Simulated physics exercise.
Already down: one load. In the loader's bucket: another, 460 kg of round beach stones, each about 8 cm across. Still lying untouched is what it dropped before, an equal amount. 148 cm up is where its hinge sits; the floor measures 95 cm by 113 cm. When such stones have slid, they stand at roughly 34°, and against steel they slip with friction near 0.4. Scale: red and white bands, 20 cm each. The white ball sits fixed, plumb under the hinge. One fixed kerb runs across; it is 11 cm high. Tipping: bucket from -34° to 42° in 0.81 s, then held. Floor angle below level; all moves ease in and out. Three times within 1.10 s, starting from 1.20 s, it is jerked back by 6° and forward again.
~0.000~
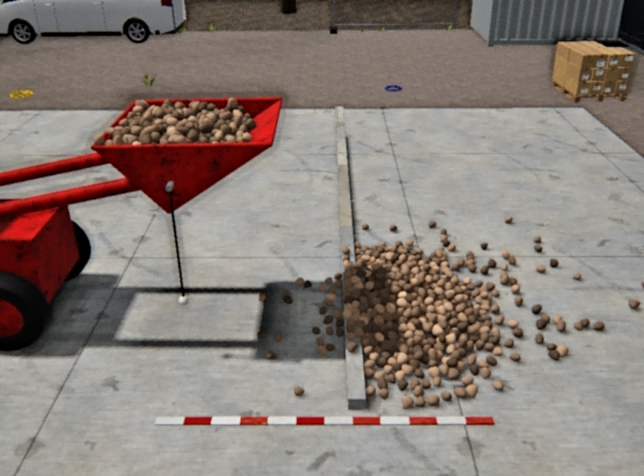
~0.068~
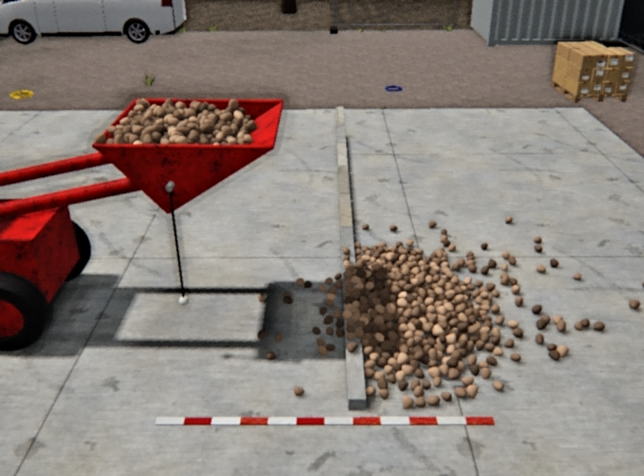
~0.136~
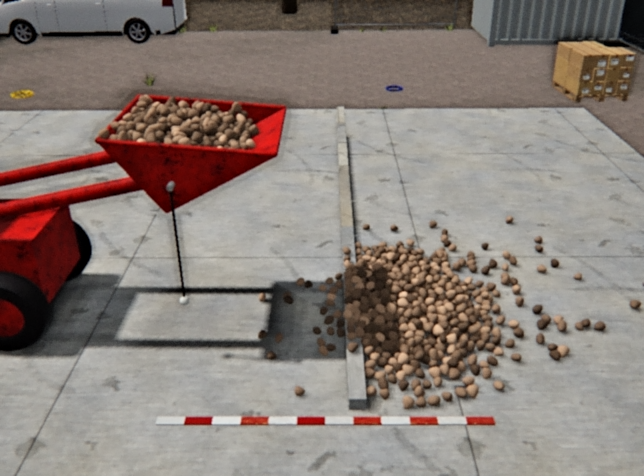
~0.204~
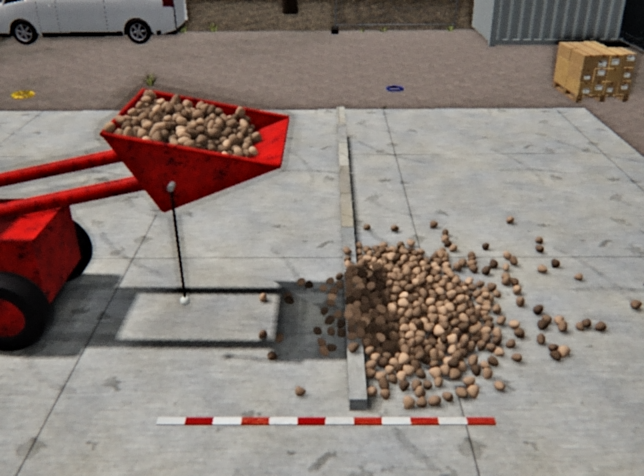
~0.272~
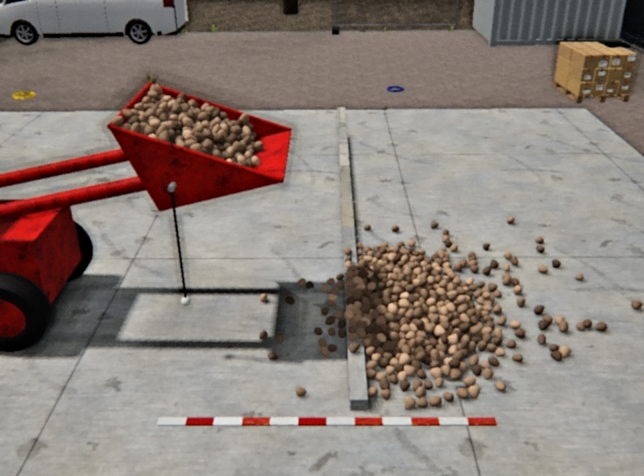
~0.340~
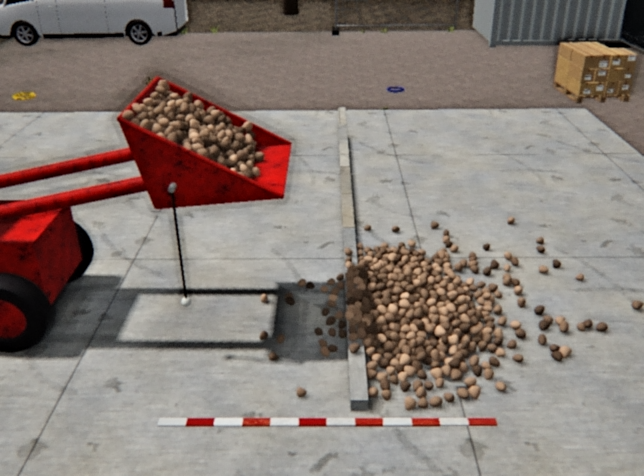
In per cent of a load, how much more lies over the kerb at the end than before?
Some 13 per cent more.
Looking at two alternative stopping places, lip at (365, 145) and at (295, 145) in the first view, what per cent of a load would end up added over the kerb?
Some 90 percent, and then 30 percent.
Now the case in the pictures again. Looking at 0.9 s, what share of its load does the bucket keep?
About 70 per cent.
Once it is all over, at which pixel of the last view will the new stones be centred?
(319, 301).
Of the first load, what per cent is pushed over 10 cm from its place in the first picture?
Roughly 5 per cent of them.
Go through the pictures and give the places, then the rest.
In the first frame, the bucket is at -34°, its lip at (272, 145); the top of the load is at (177, 113). The earlier load is highest near (373, 291), 20 cm above ground level, 9 % on this side of the kerb, 91 % over the kerb.
In the second frame, lip at (273, 147), floor tilted -32°, highest stones at (157, 113); the stones move at 0.2 m/s on average.
In the third frame, the bucket is at -28°, its lip at (277, 155); the top of the load is at (149, 109); the stones move at 0.3 m/s on average.
In the fourth frame, lip at (281, 166), floor tilted -22°, highest stones at (150, 106); the stones move at 0.5 m/s on average.
In the fifth frame, the bucket is at -14°, its lip at (283, 181); the top of the load is at (153, 101); the stones move at 0.5 m/s on average.
In the sixth frame, lip at (283, 197), floor tilted -5°, highest stones at (159, 97); the stones move at 0.6 m/s on average.
After 0.6 s the floor is at 30°; in per cent of one load, 100 in the bucket, 9 on this side of the kerb, 91 over the kerb; the foremost stones are at (621, 300).
After 0.9 s the floor is at 42°; in per cent of one load, 69 in the bucket, 40 on this side of the kerb, 91 over the kerb; the foremost stones are at (621, 300).
After 2.8 s the floor is at 42°; in per cent of one load, 0 in the bucket, 95 on this side of the kerb, 105 over the kerb; the foremost stones are at (621, 300).
After 5.4 s the floor is at 42°; in per cent of one load, 0 in the bucket, 95 on this side of the kerb, 105 over the kerb; the foremost stones are at (621, 300). Net gain over the kerb, 13.
